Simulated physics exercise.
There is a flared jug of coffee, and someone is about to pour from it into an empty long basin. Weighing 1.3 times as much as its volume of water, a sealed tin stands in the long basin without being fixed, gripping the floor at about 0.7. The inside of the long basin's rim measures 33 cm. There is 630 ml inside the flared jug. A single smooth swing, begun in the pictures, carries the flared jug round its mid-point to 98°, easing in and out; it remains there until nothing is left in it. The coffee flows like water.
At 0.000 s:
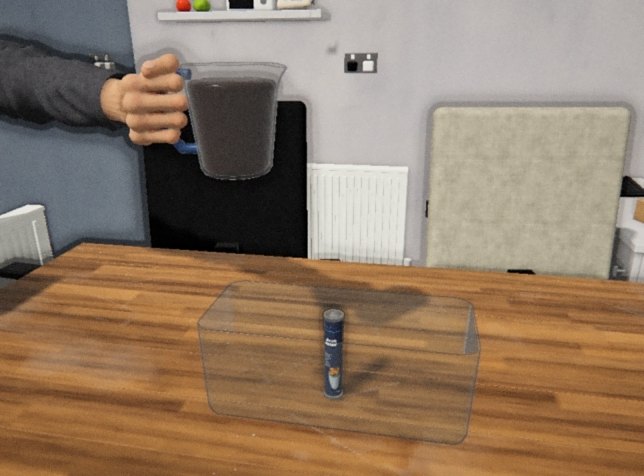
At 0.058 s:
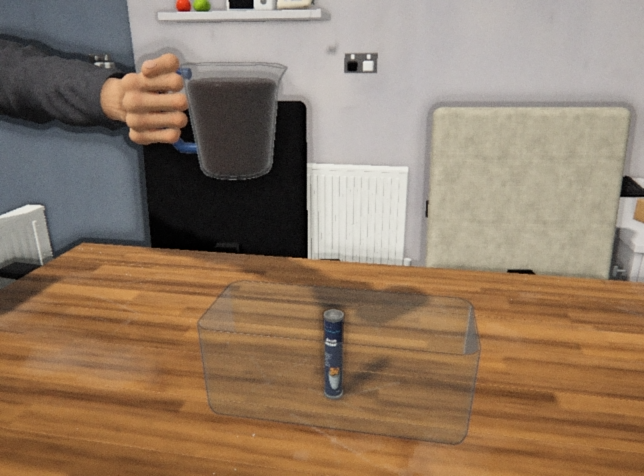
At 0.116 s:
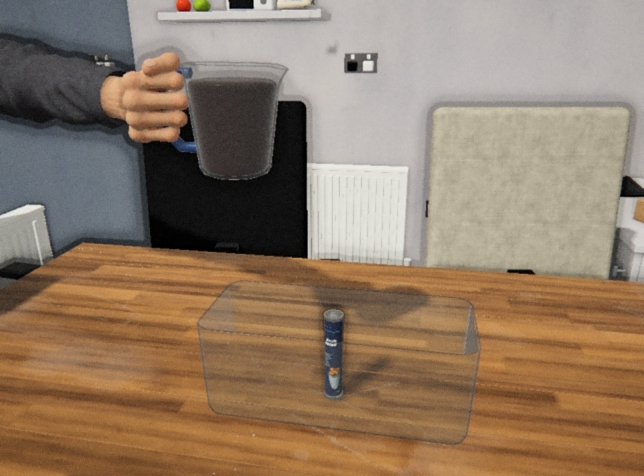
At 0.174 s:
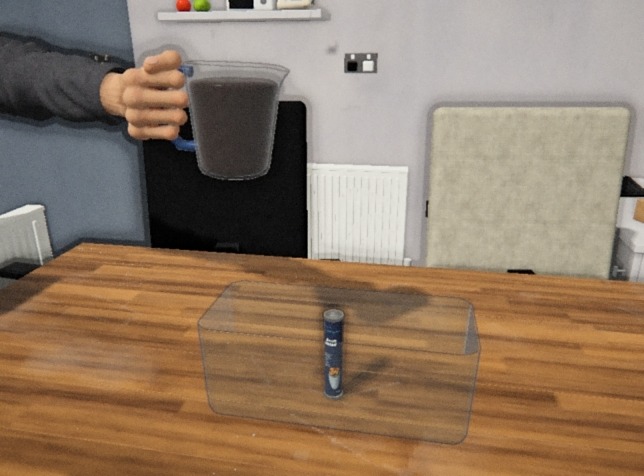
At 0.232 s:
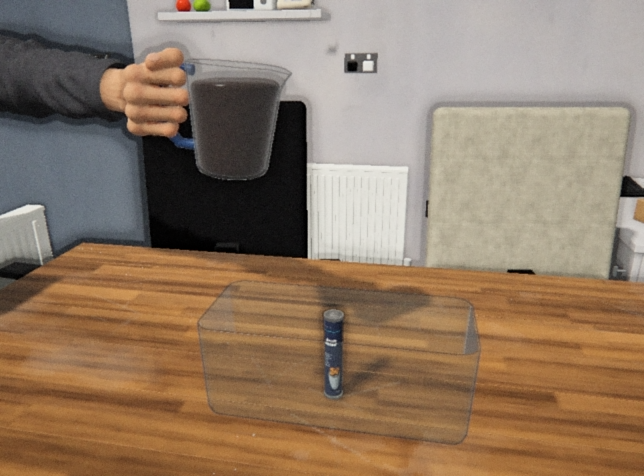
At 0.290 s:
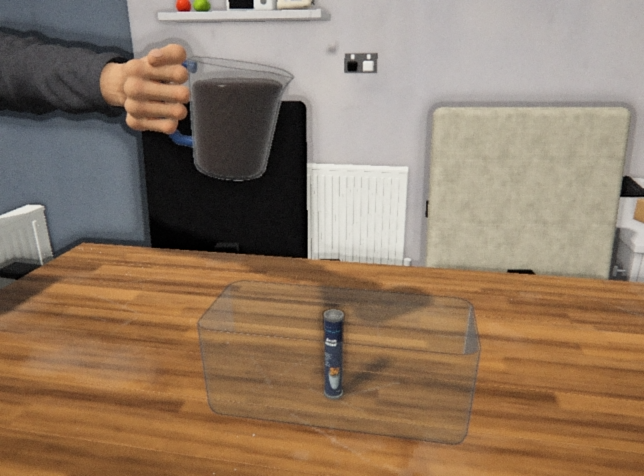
To begin with, a hand at the upper left holds a flared jug of dark liquid level above a wooden table, where a small blue tin stands in a clear, long basin. The hand then slowly tilts the jug slightly to the right, while the basin and tin stay still.
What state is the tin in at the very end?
It survives.
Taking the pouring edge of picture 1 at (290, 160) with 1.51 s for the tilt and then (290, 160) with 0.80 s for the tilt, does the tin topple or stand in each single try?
First it falls; then it goes over.
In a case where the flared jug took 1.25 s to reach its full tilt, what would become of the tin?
Result: Tin still standing.
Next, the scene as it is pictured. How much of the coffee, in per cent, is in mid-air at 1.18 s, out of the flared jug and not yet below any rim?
Estimate: Around 28 per cent.
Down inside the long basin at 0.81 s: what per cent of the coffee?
Around 1 percent.
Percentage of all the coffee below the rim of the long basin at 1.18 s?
That comes to about 36 percent.
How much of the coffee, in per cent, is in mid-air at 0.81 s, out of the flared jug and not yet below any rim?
Some 14 per cent, I reckon.
Then, 0.81 s in, the tilt is 54° and 84 per cent is still to pour; the tin stands where it began.
Then, 1.18 s in, the tilt is 87° and 36 per cent is still to pour; the tin stands where it began.
Then, 1.58 s in, the tilt is 98° and 3 per cent is still to pour; the tin stands where it began.
Then, 2.01 s in, the tilt is 98° and 0 per cent is still to pour; the tin stands where it began.
Finally, the tin stands where it began.
